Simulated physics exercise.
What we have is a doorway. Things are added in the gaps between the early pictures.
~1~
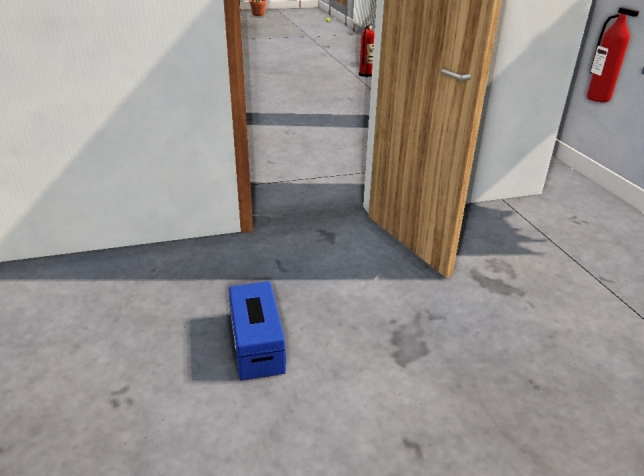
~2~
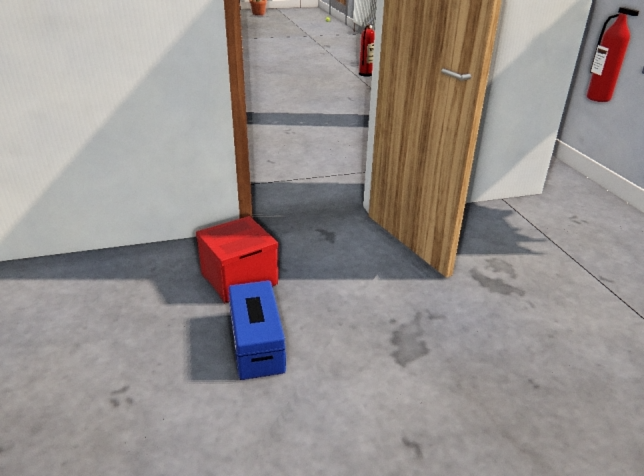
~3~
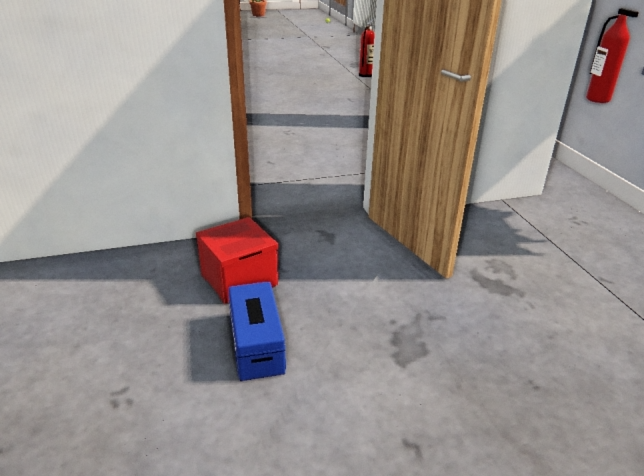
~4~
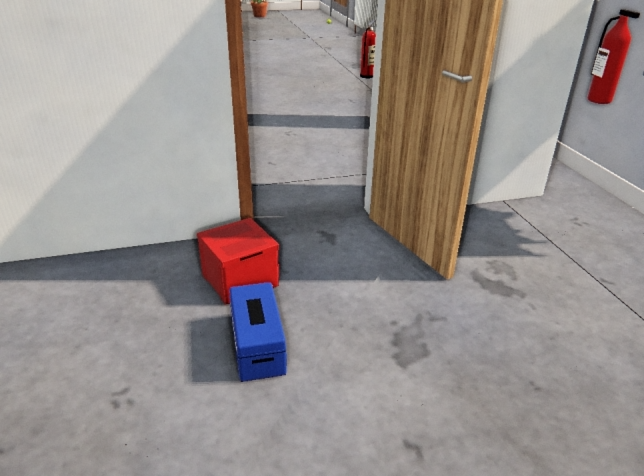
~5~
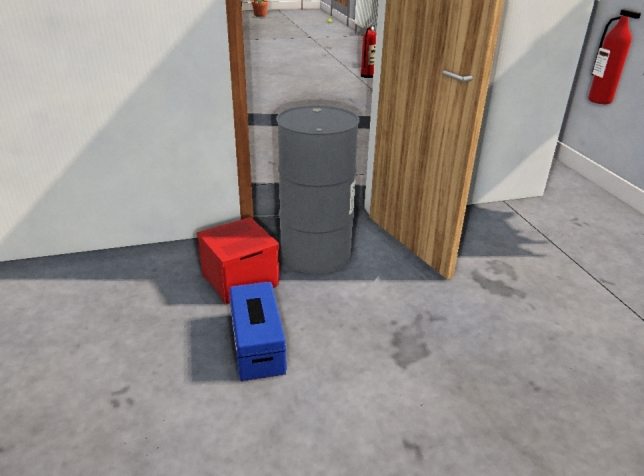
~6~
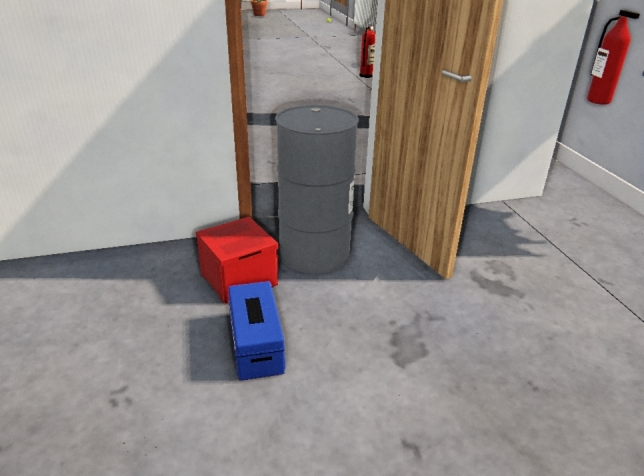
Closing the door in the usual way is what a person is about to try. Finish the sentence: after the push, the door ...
After the push, the door halts partway.
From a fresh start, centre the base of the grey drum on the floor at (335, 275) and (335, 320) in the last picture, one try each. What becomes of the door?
Door, in order of tries: Obstructed, fully closed.
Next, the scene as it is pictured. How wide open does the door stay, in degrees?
Close to 60 degrees, I'd say.
Then, 0.40 s on from there, door at 91°.
Then, 0.60 s on from there, door at 76°.
Then, 0.80 s on from there, door at 59°.
In the end, door at 58°; all 3 unmoved. At the end, from the last picture's camera, grey drum near (315, 190).
